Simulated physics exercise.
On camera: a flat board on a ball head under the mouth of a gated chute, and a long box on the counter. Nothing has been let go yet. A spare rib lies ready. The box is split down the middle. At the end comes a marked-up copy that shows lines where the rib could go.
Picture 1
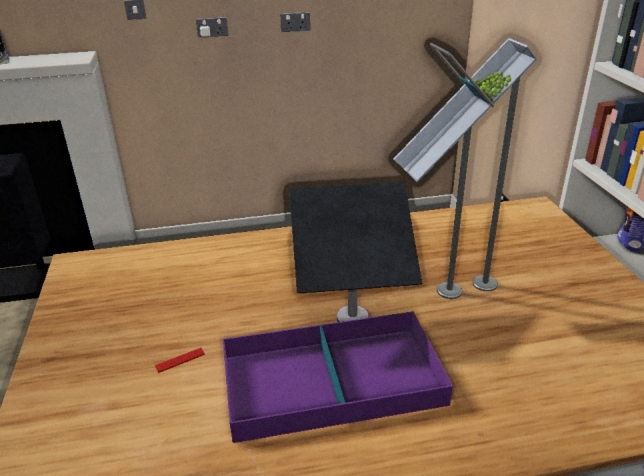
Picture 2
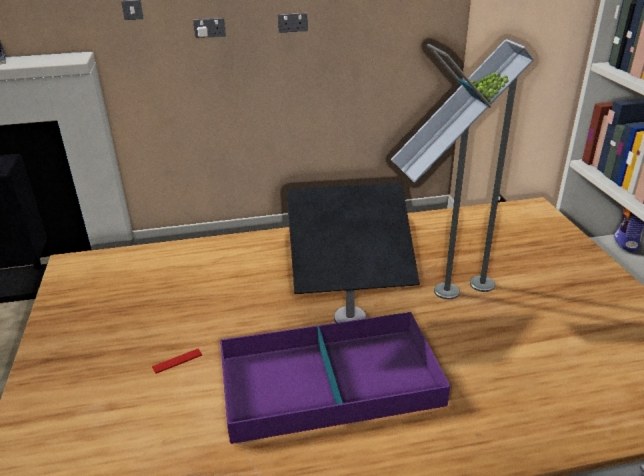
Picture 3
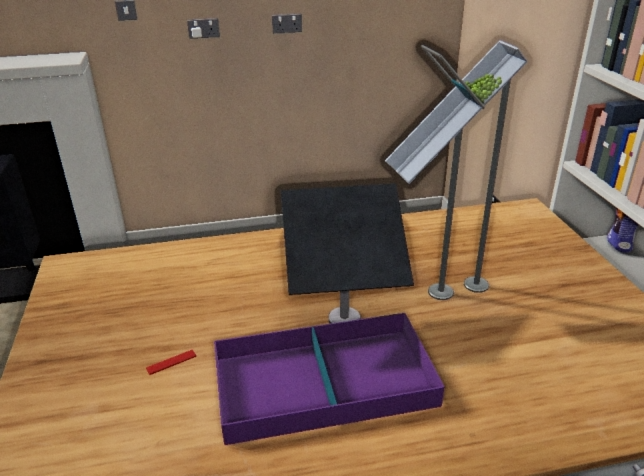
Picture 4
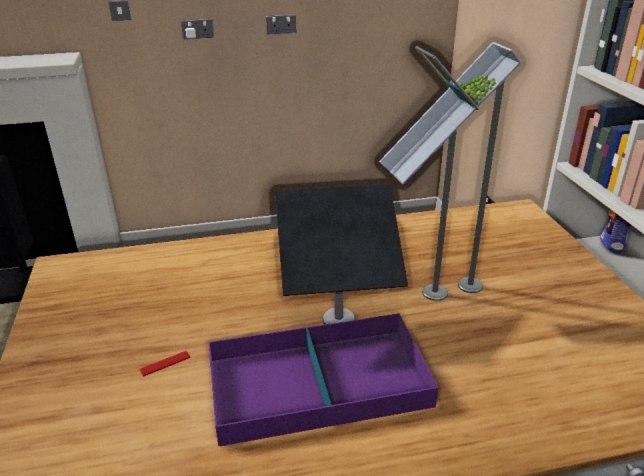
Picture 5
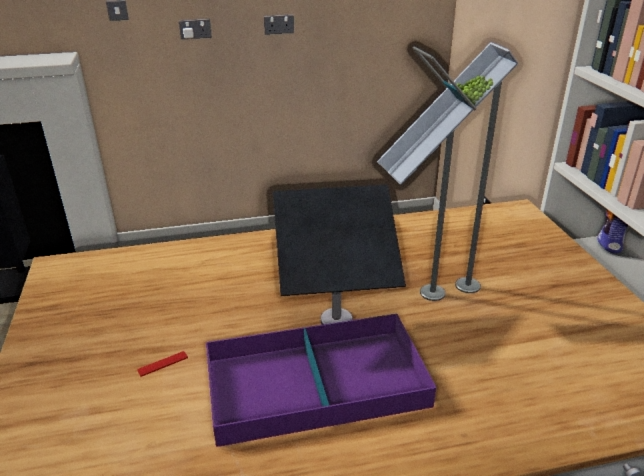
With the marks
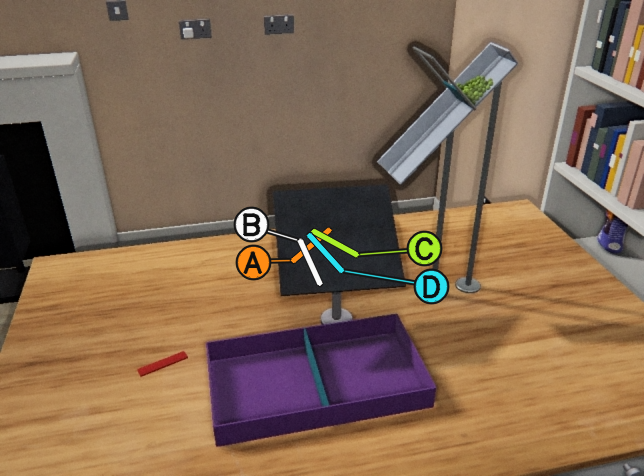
A purple open box with a teal divider sits at the front of a wooden counter, seen from slightly above in a room with a fireplace at left and bookshelves at right. Behind it stands a tilted black board, with a red strip to the left and a raised grey chute holding green peas at upper right. Nothing moves except the camera, which drifts slightly, shifting everything a little left.
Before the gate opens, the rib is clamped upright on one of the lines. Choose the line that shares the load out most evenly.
A.
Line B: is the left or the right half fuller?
More lands on the right.
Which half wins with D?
Right.
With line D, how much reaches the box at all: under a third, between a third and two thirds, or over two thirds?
Over two thirds.
On the marked copy, line A from (329, 230) to (293, 260); line B from (300, 241) to (319, 283); line C from (313, 231) to (356, 254); line D from (309, 235) to (341, 270).
Choosing A, of what is caught, close to two thirds in the left half, close to a third in the right.
Choosing B, of what is caught, a small share in the left half, all but a few in the right.
Choosing C, of what is caught, only a few in the left half, all but a few in the right.
Choosing D, of what is caught, only a few in the left half, all but a few in the right.
